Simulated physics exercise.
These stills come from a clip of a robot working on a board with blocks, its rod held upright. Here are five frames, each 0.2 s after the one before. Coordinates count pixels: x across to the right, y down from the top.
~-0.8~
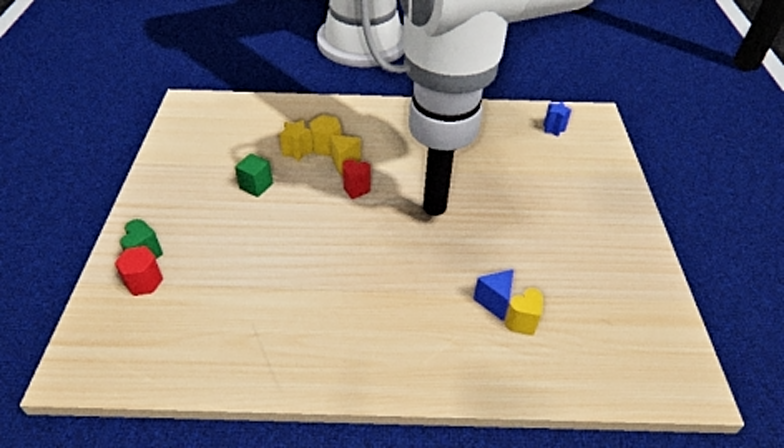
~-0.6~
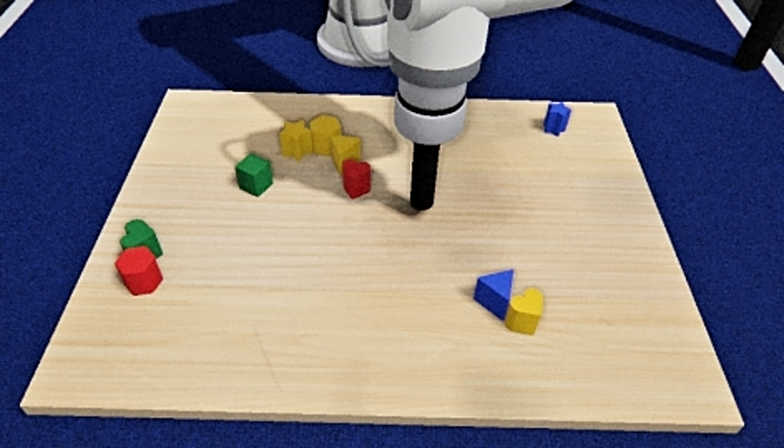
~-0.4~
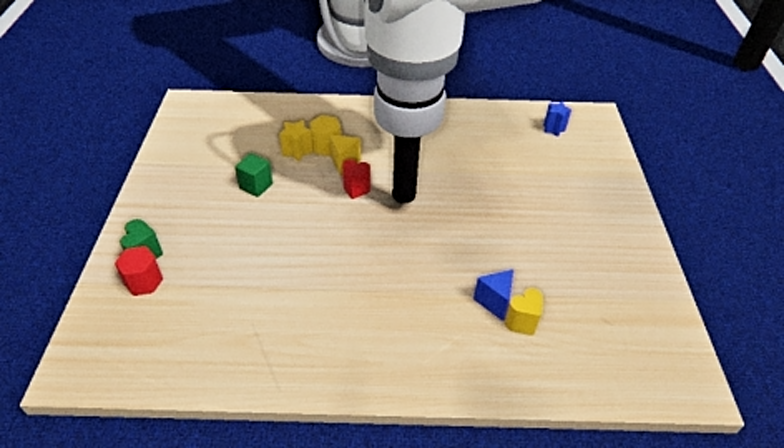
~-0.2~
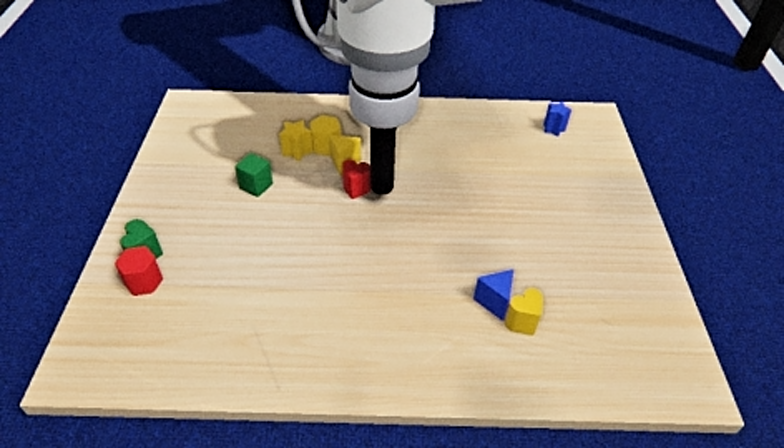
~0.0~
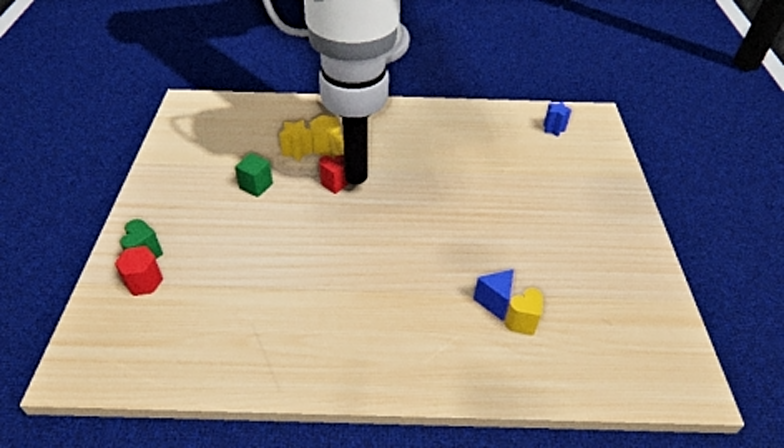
A white robot arm with a black rod reaches over a pale wooden board on a blue surface, seen from above at a fixed angle. Yellow blocks cluster near the back beside a red block, with green and red ones at left and blue and yellow ones at right. The rod glides left, meets the red block and pushes it a short way left, while the others stay still.
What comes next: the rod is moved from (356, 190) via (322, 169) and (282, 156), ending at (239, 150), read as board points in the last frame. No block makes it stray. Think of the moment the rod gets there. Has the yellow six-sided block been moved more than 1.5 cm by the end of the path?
No, I don't think so.
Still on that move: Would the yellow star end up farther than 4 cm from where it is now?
Going by the path, no.
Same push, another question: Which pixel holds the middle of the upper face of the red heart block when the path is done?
Put as a pixel place, it's (296, 154).
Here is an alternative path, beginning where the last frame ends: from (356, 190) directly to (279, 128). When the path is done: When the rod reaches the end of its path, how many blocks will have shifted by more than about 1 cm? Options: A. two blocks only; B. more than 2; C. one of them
B - more than 2.
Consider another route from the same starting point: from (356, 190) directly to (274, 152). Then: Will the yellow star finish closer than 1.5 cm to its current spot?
That would be a no.
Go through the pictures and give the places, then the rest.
Lower end of the rod (435, 209), tops of blocks, yellow star (295, 129), yellow six-sided block (325, 124), red heart block (356, 167), yellow triangle (344, 142), in the first picture.
Rod (422, 204), blocks as before, in the second picture.
Rod (404, 197), blocks as before, in the third picture.
Rod (382, 188), blocks as before, in the fourth picture.
Rod (356, 178), yellow star (295, 129), yellow six-sided block (325, 124), red heart block (334, 162), yellow triangle (344, 142), in the fifth picture.
What follows on the original path. One third of the way, rod (320, 157); red heart block (300, 154), turned 80° anticlockwise; yellow triangle (338, 136), turned 70° clockwise.
Two thirds of the way, rod (280, 145); yellow star (282, 120), turned 50° clockwise; red heart block (296, 154), turned 100° anticlockwise; yellow triangle (338, 136), turned 75° clockwise.
At the end, rod (236, 139); yellow star (278, 119), turned 70° clockwise; yellow six-sided block not moved; red heart block (296, 154), turned 100° anticlockwise; yellow triangle (338, 136), turned 75° clockwise.
